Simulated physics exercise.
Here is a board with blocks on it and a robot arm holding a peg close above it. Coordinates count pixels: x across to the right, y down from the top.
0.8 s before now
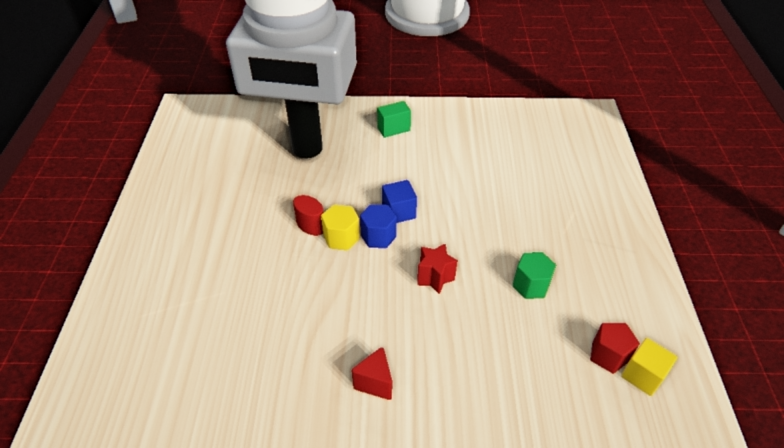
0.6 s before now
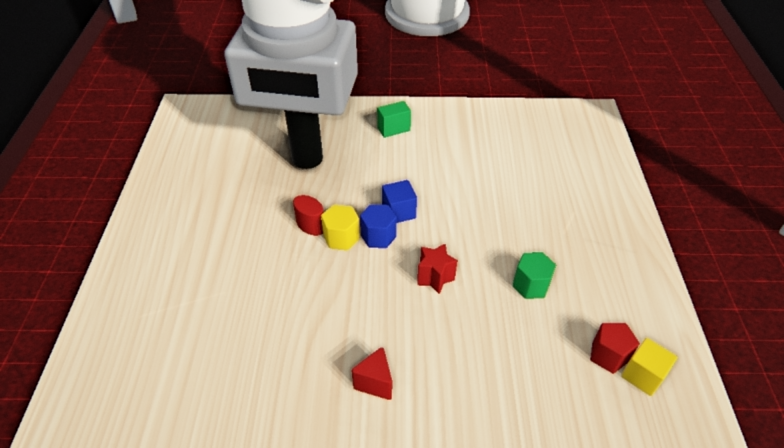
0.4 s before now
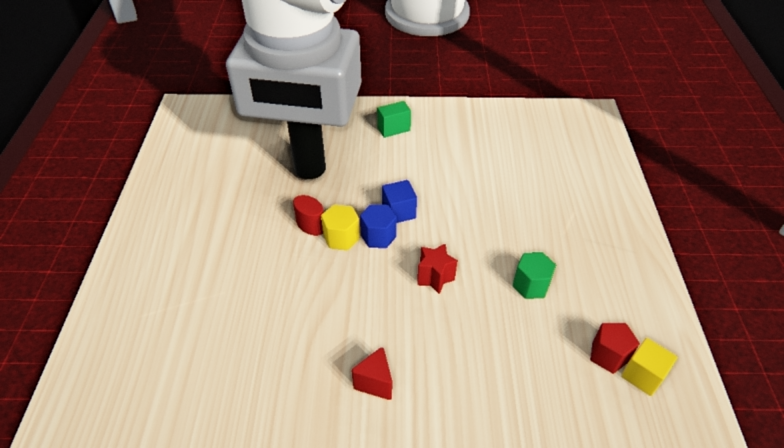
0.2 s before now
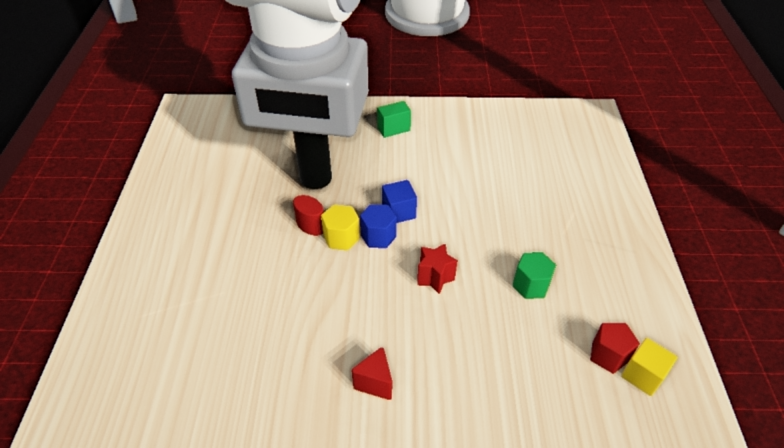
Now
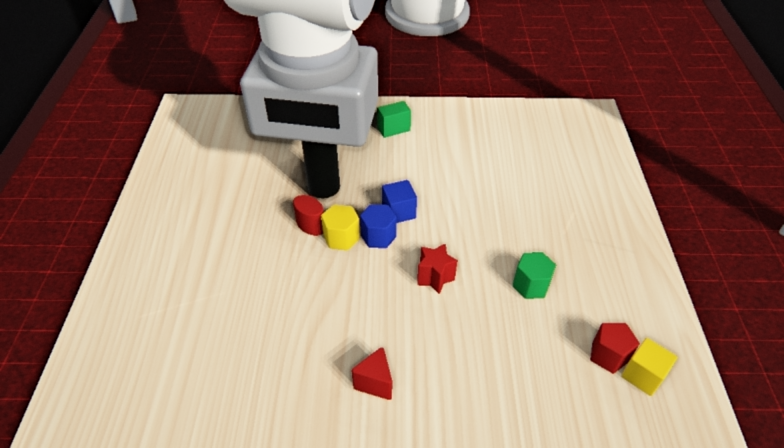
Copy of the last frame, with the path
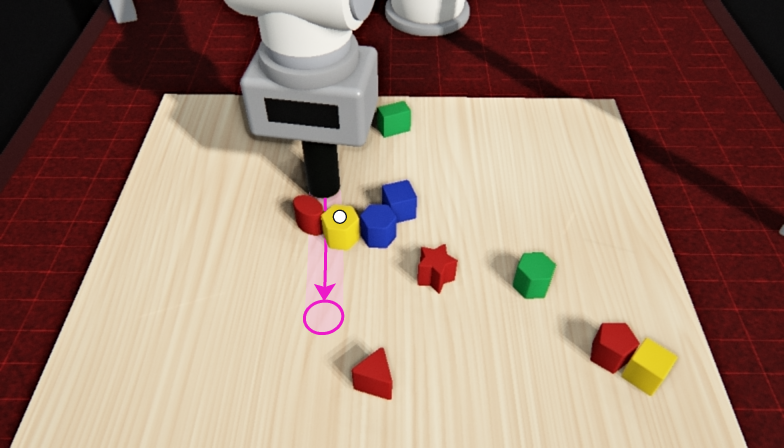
A grey and white robot arm holding a black peg moves over a pale wooden board on a red tiled floor, seen from above at a fixed angle. Red, yellow and blue blocks cluster near the centre, with a green block behind, a red star, a green block and a red-and-yellow pair rightward, and a red triangle in front. The peg slides slowly forward, then drifts slightly right toward the cluster, while every block stays still.
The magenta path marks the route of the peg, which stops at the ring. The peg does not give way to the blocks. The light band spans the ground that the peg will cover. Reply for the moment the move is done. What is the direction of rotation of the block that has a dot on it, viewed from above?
From overhead, the rotation is counterclockwise.
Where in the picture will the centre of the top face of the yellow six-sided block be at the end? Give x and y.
Somewhere near (360, 248).
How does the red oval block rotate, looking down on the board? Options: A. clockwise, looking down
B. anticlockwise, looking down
A
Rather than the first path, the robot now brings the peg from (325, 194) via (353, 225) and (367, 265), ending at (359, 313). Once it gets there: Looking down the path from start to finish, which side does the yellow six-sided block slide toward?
Right-hand side.
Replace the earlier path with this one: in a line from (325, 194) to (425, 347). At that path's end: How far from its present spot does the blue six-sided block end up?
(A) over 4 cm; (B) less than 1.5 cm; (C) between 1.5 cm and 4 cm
(C)
Drawn move, in a line from (325, 194) to (324, 317); the dot is on the yellow six-sided block.
On the path given first. One third of the way, peg (325, 224); red oval block (298, 226), turned 45° clockwise; yellow six-sided block (347, 230), turned 20° anticlockwise.
Two thirds of the way, peg (324, 265); red oval block (292, 234), turned 65° clockwise; yellow six-sided block (359, 248), turned 100° anticlockwise.
At the end, peg (323, 311); red oval block (292, 234), turned 65° clockwise; yellow six-sided block (360, 248), turned 100° anticlockwise; blue six-sided block still.
